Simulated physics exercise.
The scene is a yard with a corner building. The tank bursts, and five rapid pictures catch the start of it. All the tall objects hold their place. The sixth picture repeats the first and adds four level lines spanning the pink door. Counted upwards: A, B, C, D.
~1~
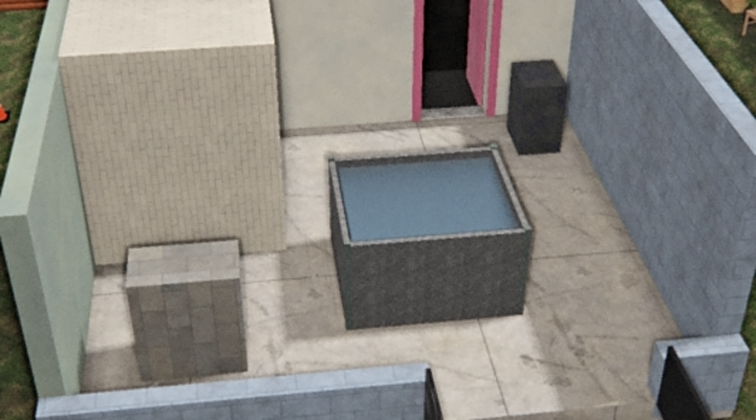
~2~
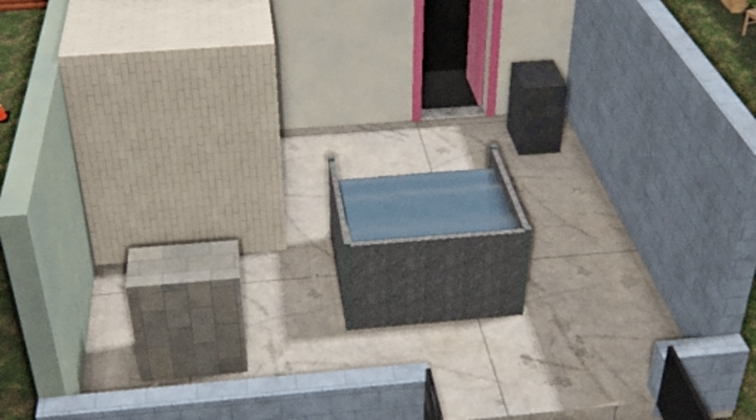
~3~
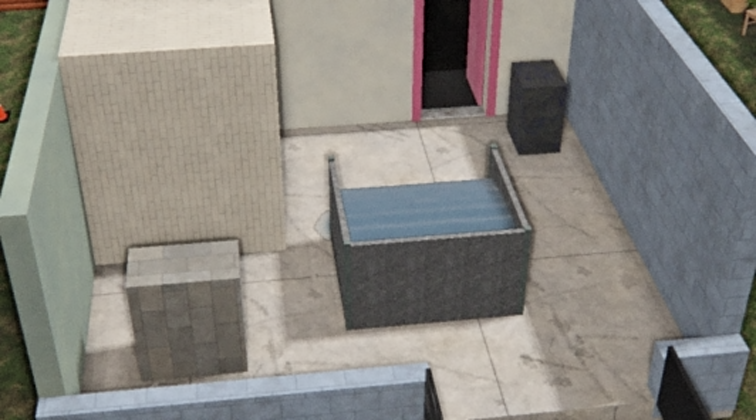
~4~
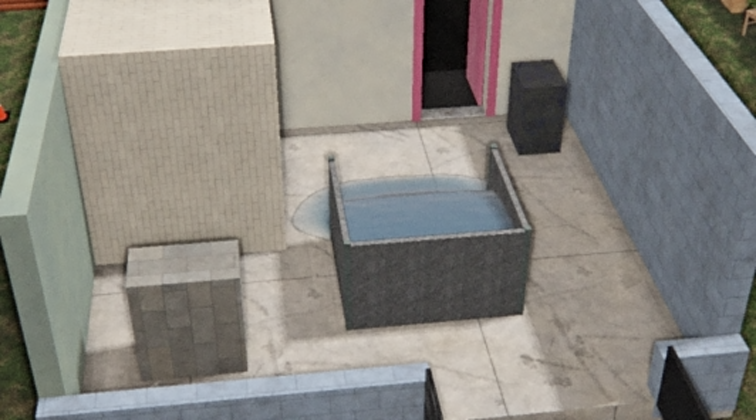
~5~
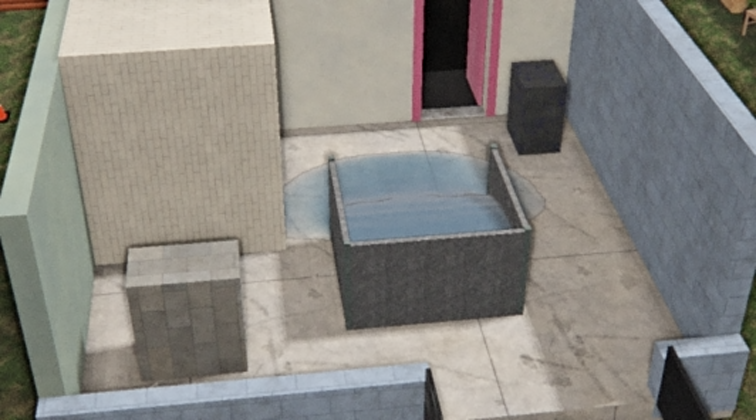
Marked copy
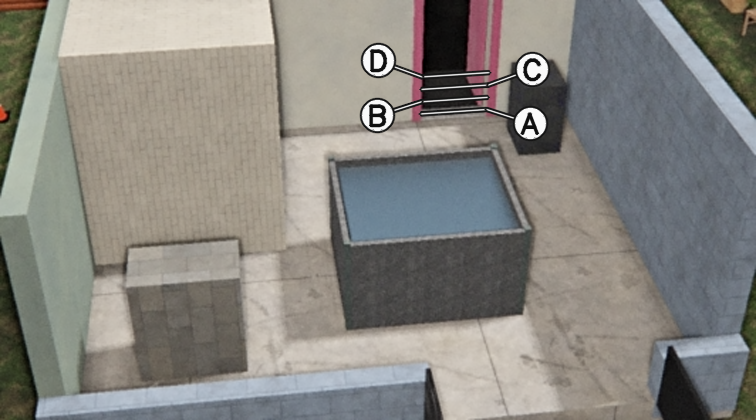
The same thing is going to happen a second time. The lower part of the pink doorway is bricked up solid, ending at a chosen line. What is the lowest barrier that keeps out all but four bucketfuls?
It is C.
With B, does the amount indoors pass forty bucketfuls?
No, less.
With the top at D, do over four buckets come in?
No, that is safe.
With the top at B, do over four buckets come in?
Yes, that goes wrong.
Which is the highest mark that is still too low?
That would be B.
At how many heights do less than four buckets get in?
Two of them.
On the marked copy, A at (454, 111); B at (454, 99); C at (455, 87); D at (455, 74); from the bottom up A, B, C, D.
With A, dozens of bucketfuls pour in.
With B, about 12 bucketfuls get in.
With C, a splash gets over, under a bucket.
With D, nothing gets over.
